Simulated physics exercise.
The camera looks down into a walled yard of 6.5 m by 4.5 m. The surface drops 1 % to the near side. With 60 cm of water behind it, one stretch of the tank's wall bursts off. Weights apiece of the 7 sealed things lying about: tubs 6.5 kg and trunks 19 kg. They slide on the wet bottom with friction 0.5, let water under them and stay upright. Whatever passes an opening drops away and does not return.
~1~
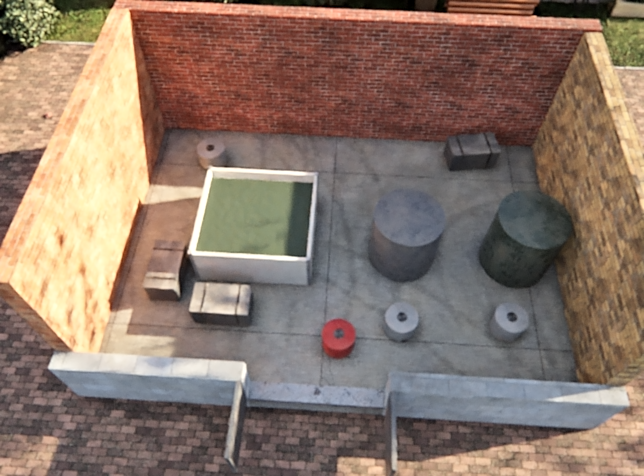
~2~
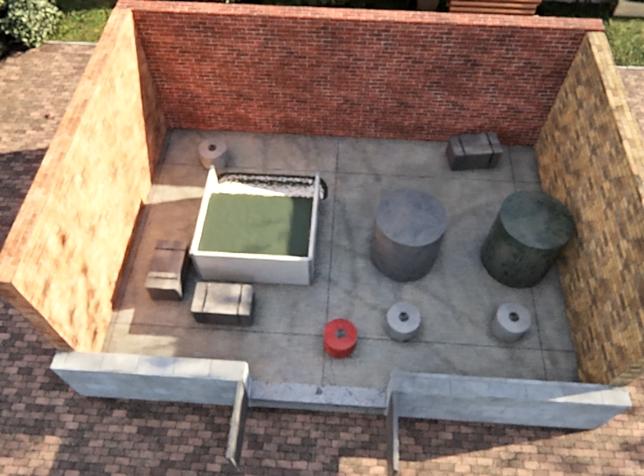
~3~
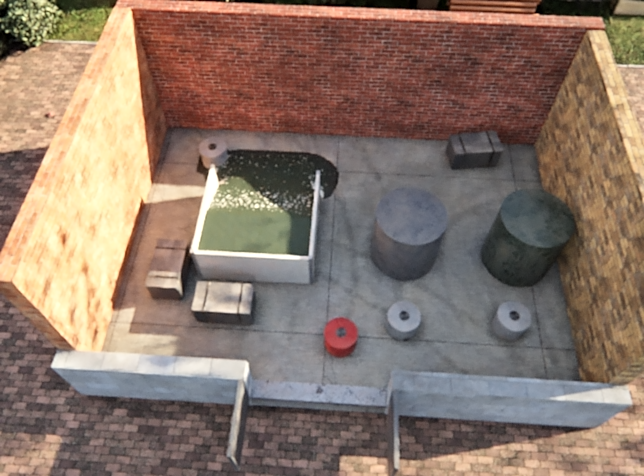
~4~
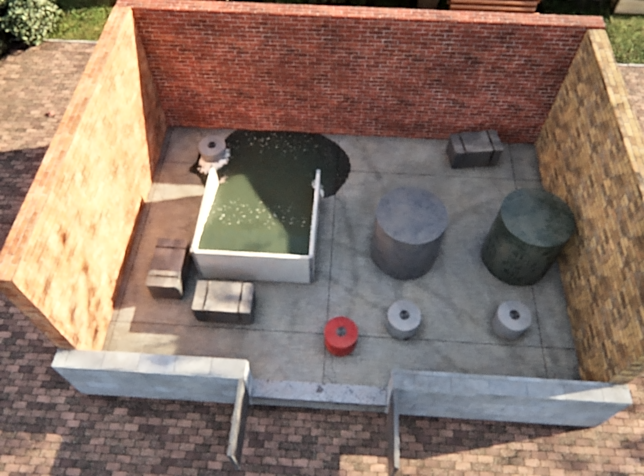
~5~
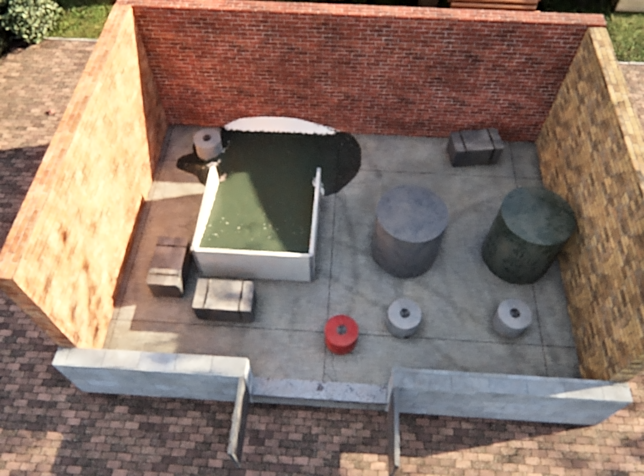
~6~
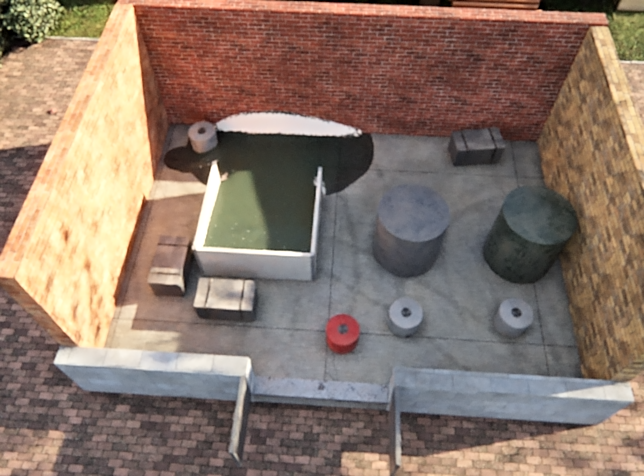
The clip opens on a walled brick yard with a white-sided tank of green water among tubs, trunks and two large cylinders. The tank's far side gives way and foamy water spreads behind it, widening toward the back wall. The grey tub at the far left shifts slightly, while the red tub stays put.
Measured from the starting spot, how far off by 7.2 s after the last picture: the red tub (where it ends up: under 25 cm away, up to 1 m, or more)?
The red tub slides a little.
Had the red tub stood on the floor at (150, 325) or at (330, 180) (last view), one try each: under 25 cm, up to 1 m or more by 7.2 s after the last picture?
In that order: It travels far; it gets carried off.
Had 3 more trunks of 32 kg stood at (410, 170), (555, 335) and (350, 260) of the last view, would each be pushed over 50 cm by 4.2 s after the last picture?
In that order: Over, less, under.
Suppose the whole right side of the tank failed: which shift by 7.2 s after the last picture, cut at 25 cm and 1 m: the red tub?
In that case the red tub gets carried off.
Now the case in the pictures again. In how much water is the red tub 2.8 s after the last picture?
Roughly 0 cm.
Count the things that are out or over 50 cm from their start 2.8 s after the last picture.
I count 3.
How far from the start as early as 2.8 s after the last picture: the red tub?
Roughly 0 cm by then.
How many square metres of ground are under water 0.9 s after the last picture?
Some 8.5 m2.
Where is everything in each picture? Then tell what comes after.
In the first frame, the red tub at (339, 334) rests on the ground; 2.4 m2 under water; 0 of 7 have shifted.
In the second frame, the red tub at (341, 334) rests on the ground; 3.3 m2 under water; 0 of 7 have shifted.
In the third frame, the red tub at (341, 332), on the bottom; water covers 4.3 m2; 0 of 7 have shifted.
In the fourth frame, the red tub at (341, 332), on the bottom; 5.6 m2 under water; 0 of 7 have shifted.
In the fifth frame, the red tub at (342, 330), on the bottom; water covers 6.2 m2; 1 of 7 have shifted.
In the sixth frame, the red tub at (343, 329), on the bottom; 6.8 m2 under water; 1 of 7 have shifted.
Then, 0.9 s after the last picture the red tub is near (343, 329), 0.0 m from its start, aground; 0 of 7 are out; 1 afloat.
Then, 2.8 s after the last picture the red tub is near (343, 329), 0.0 m from its start, aground; 0 of 7 are out; 3 afloat.
Then, 4.8 s after the last picture the red tub is near (345, 329), 0.0 m from its start, aground; 0 of 7 are out; 2 afloat.
Then, 7.2 s after the last picture the red tub is near (363, 292), 0.6 m from its start, afloat; 0 of 7 are out; 4 afloat.
